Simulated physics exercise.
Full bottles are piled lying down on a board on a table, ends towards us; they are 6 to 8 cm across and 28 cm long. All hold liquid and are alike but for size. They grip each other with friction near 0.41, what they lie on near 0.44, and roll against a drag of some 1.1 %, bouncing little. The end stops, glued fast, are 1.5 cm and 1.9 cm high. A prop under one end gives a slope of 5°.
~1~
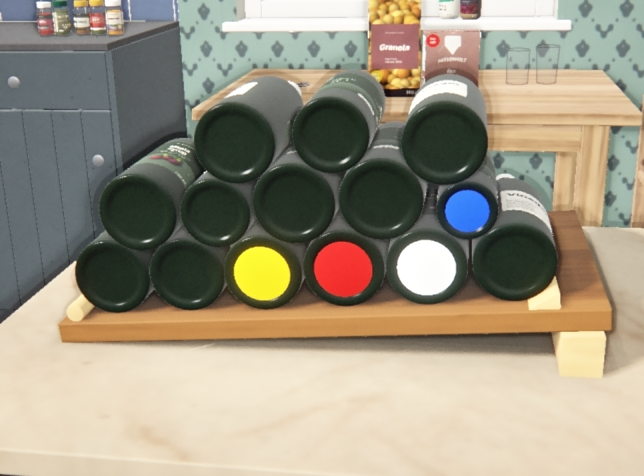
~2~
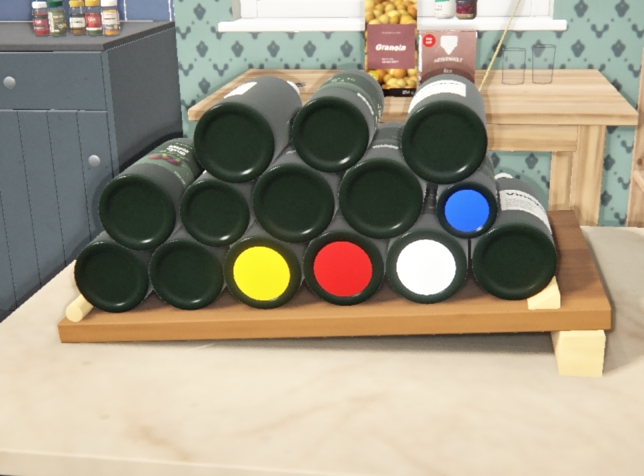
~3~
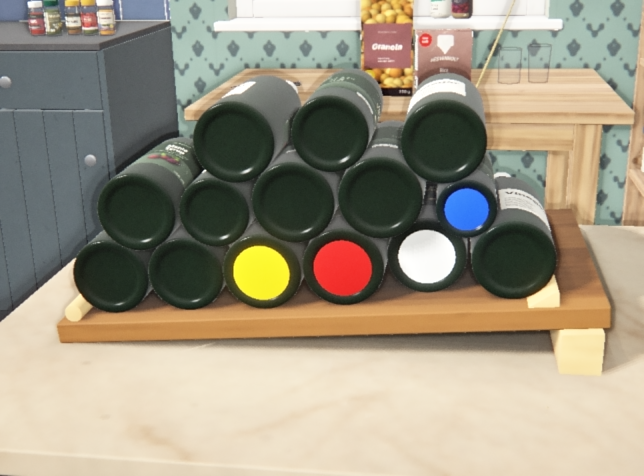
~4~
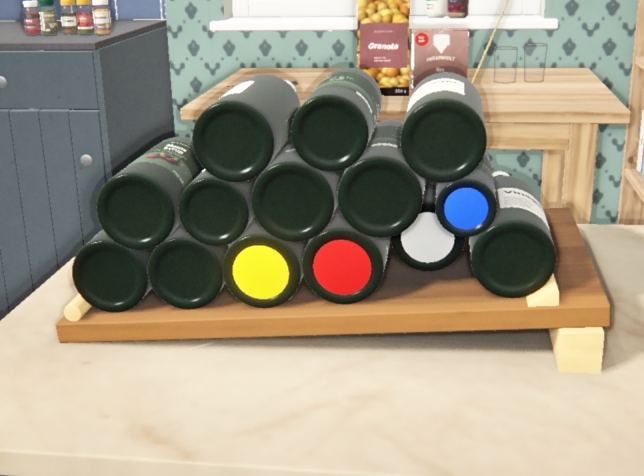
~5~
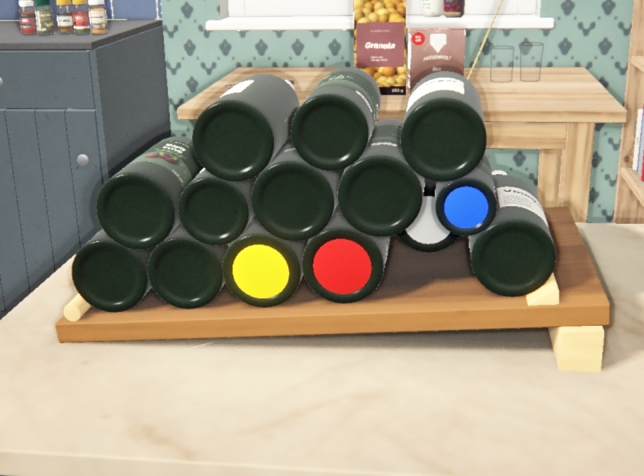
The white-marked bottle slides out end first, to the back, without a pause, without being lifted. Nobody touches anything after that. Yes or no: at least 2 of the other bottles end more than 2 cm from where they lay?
Yes, the count is 2.
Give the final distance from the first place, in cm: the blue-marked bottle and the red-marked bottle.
Blue-marked bottle: 9, red-marked bottle: 0.
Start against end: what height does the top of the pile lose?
About 1 cm.
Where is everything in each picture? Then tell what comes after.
In the first picture, 14 bottles, 6 on the base, highest (330, 136); yellow (262, 274), red (343, 270), white (426, 268), blue (467, 211); left round bar (1.9 cm) (73, 305); right wedge (1.5 cm) (557, 295); right end propped up.
The white-marked bottle has not moved yet, at (426, 268); the rest still, in the second picture.
The white-marked bottle is 2.8 cm out, at (427, 257); the rest still, in the third picture.
The white-marked bottle is 8 cm out, at (428, 238); the rest still, in the fourth picture.
The white-marked bottle is 14 cm out, hidden; the rest still, in the fifth picture.
Then, 0.34 s past the final picture, 0 now displaced over 2 cm; blue 1.1 cm left and 1.3 cm down.
Then, 0.42 s past the final picture, 2 now displaced over 2 cm; blue 2.5 cm left and 5 cm down.
Then, 0.52 s past the final picture, 2 now displaced over 2 cm; blue 5 cm left and 7 cm down.
At rest 0.8 s after the last picture, 2 moved over 2 cm; not one off the ends of the board; blue 5 cm left and 7 cm down; top of the pile 26 cm high, from 26 cm.
